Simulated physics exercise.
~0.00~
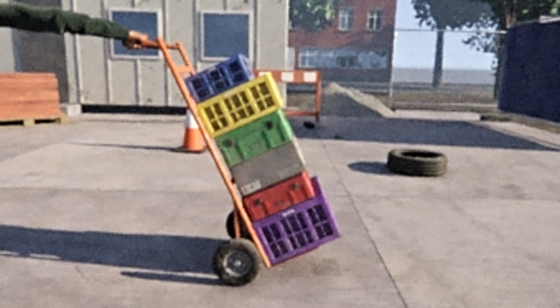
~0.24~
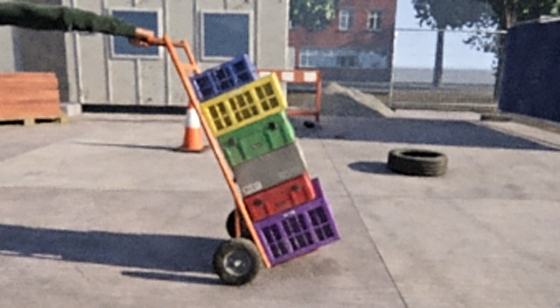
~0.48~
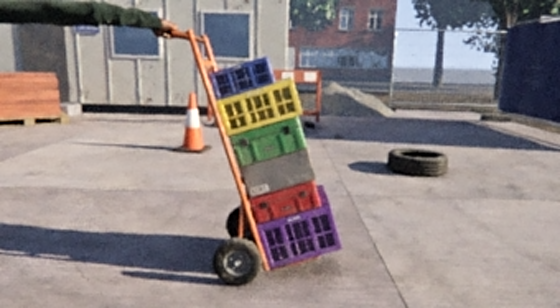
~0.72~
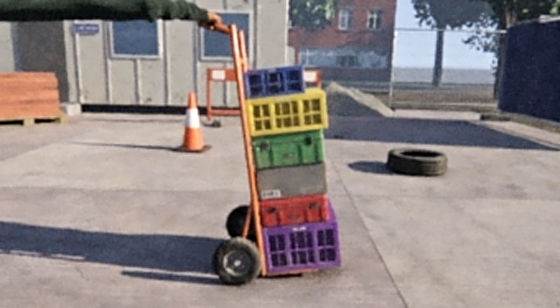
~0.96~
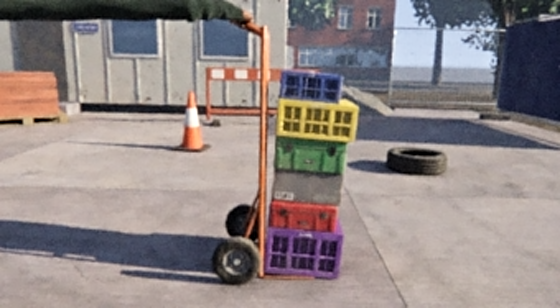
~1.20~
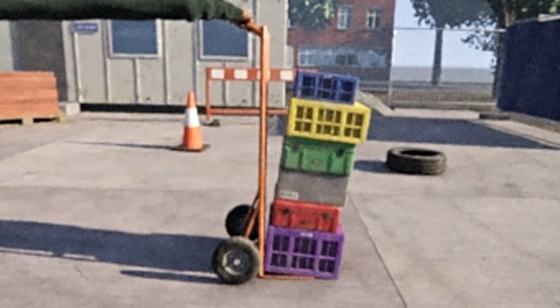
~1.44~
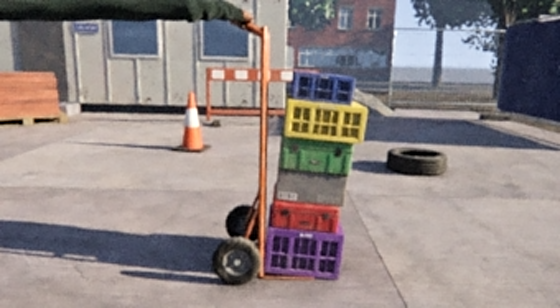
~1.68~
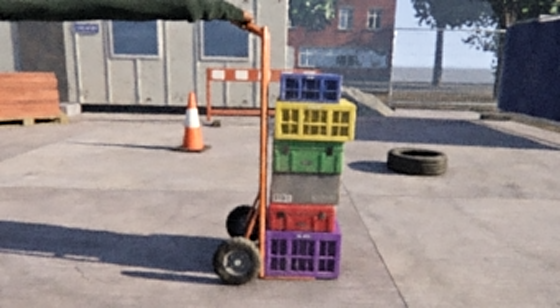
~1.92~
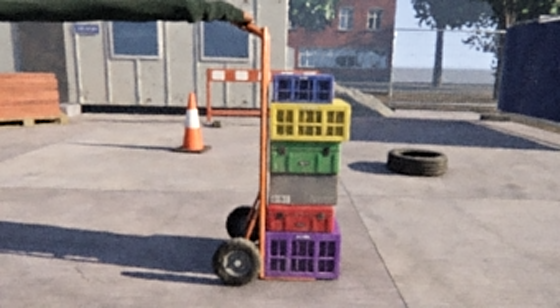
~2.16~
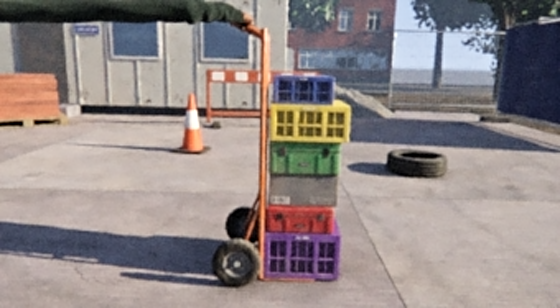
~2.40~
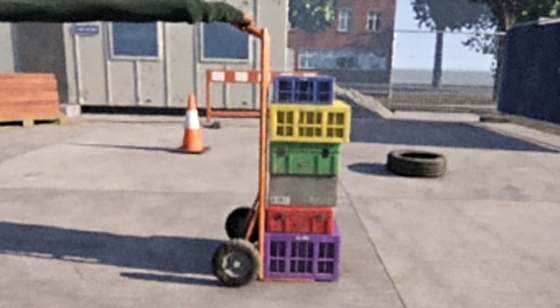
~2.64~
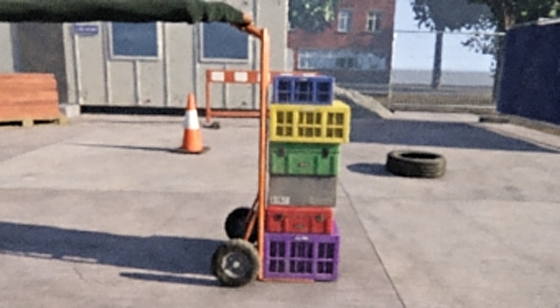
In a sunlit paved yard with a pale cabin, a traffic cone, a tyre and a fence behind, a slightly swaying camera views an orange sack truck from the side. A dark-sleeved arm at the left holds its handle, with the truck tilted back to the left. It carries a stack with a purple crate lowest, then a red toolbox, grey parcel, green toolbox, yellow crate and blue crate. The arm swings the truck upright, and the stack tips slightly to the right beyond it. The load then rocks back and settles, all six pieces still stacked upright.
